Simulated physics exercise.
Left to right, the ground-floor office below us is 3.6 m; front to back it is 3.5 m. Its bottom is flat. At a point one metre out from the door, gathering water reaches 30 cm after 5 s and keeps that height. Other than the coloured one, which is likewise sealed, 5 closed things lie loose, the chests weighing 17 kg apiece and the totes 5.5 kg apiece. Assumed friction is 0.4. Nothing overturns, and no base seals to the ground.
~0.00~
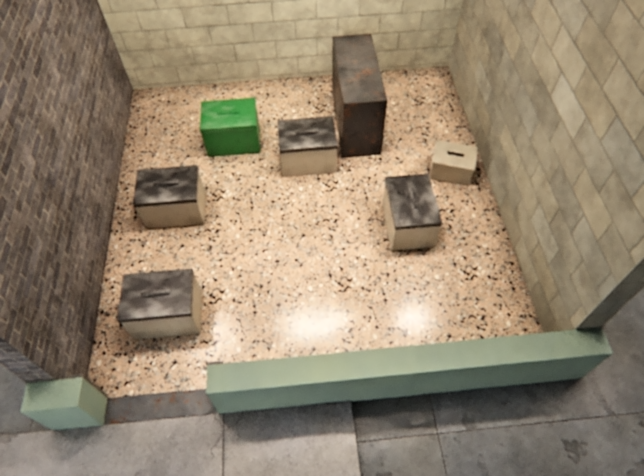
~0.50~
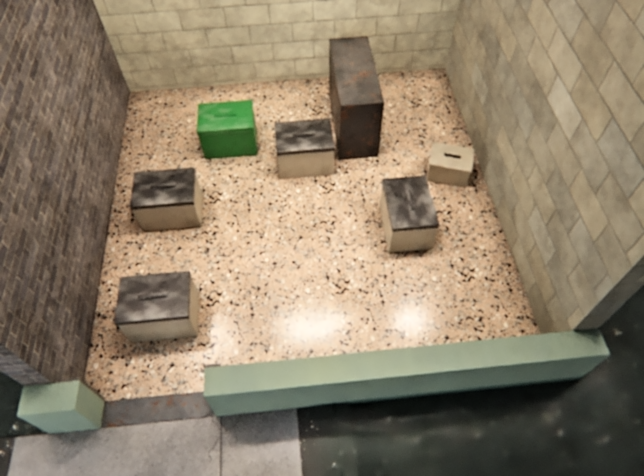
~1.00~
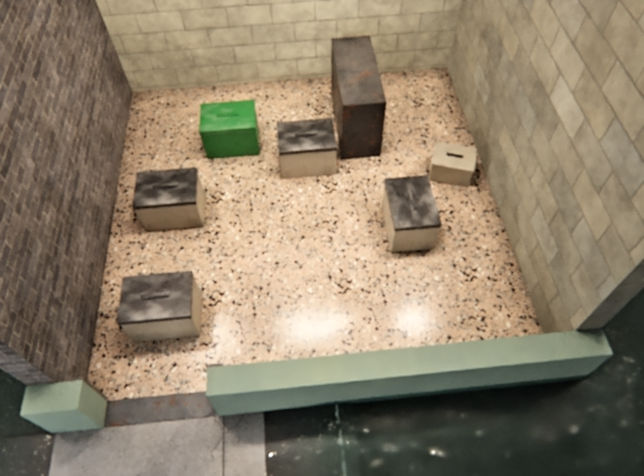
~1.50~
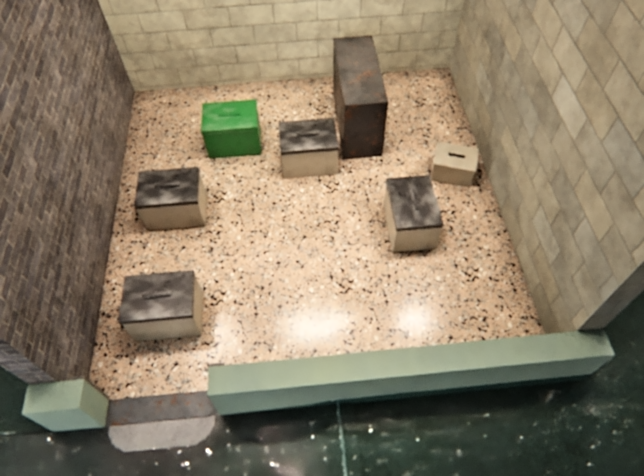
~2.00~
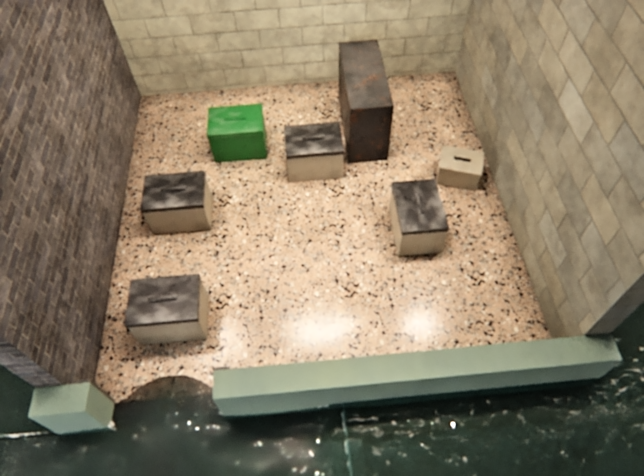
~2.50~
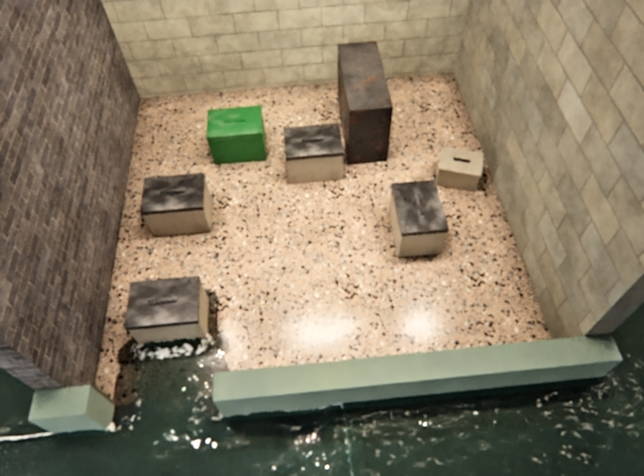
Dark water spreads over the grey paving outside a ground-floor room seen from above, covering it from the right until it laps along the pale green sill. On the speckled floor stand a green chest at the back left, a tall dark brown box, a small beige box at right, and four dark-topped pale boxes. The view shifts very slightly while water enters the front-left gap, reaching the nearest box, and nothing inside moves.
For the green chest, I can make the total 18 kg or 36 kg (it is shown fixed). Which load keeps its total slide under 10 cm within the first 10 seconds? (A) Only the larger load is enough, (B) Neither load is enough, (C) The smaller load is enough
The answer is B.
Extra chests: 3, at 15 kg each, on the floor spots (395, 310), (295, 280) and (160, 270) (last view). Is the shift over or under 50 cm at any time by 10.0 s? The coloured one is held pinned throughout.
In turn: Within it, beyond it, beyond it.
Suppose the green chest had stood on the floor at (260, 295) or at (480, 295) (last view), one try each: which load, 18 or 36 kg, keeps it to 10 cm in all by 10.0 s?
Well, at the first spot you need the heavier weight, and at the second you need the heavier weight.
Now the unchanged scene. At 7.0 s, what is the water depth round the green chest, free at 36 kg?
Close to 8 cm deep.
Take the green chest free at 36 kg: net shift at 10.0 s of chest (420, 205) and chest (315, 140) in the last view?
In that order: 40 cm, 100 cm.
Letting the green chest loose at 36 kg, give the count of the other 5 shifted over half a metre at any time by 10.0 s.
By my tally, 4.
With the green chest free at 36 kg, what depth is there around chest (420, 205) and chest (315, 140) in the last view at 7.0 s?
About 2 and 9 cm.
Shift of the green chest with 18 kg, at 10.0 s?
About 30 cm.
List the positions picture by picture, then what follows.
The first picture shows the green chest at (228, 113) rests on the ground; water covers 0.0 m2; 0 of 6 have shifted.
The second picture shows the green chest at (225, 115) rests on the ground; 0.0 m2 under water; 0 of 6 have shifted.
The third picture shows the green chest at (227, 115) rests on the ground; 0.0 m2 under water; 0 of 6 have shifted.
The fourth picture shows the green chest at (229, 115) rests on the ground; 0.0 m2 under water; 0 of 6 have shifted.
The fifth picture shows the green chest at (235, 119), on the bottom; 0.1 m2 under water; 0 of 6 have shifted.
The sixth picture shows the green chest at (234, 121), on the bottom; 0.4 m2 under water; 0 of 6 have shifted.
After 3.5 s the green chest would be 0 cm from its start with 18 kg and 0 cm from its start with 36 kg; 0 cm of water round it then.
After 4.5 s the green chest would be 0 cm from its start with 18 kg and 0 cm from its start with 36 kg; 0 cm of water round it then.
After 7.0 s the green chest would be 44 cm from its start with 18 kg and 3 cm from its start with 36 kg; 8 cm of water round it then.
After 10.0 s the green chest would be 30 cm from its start with 18 kg and 42 cm from its start with 36 kg; 16 cm of water round it then.
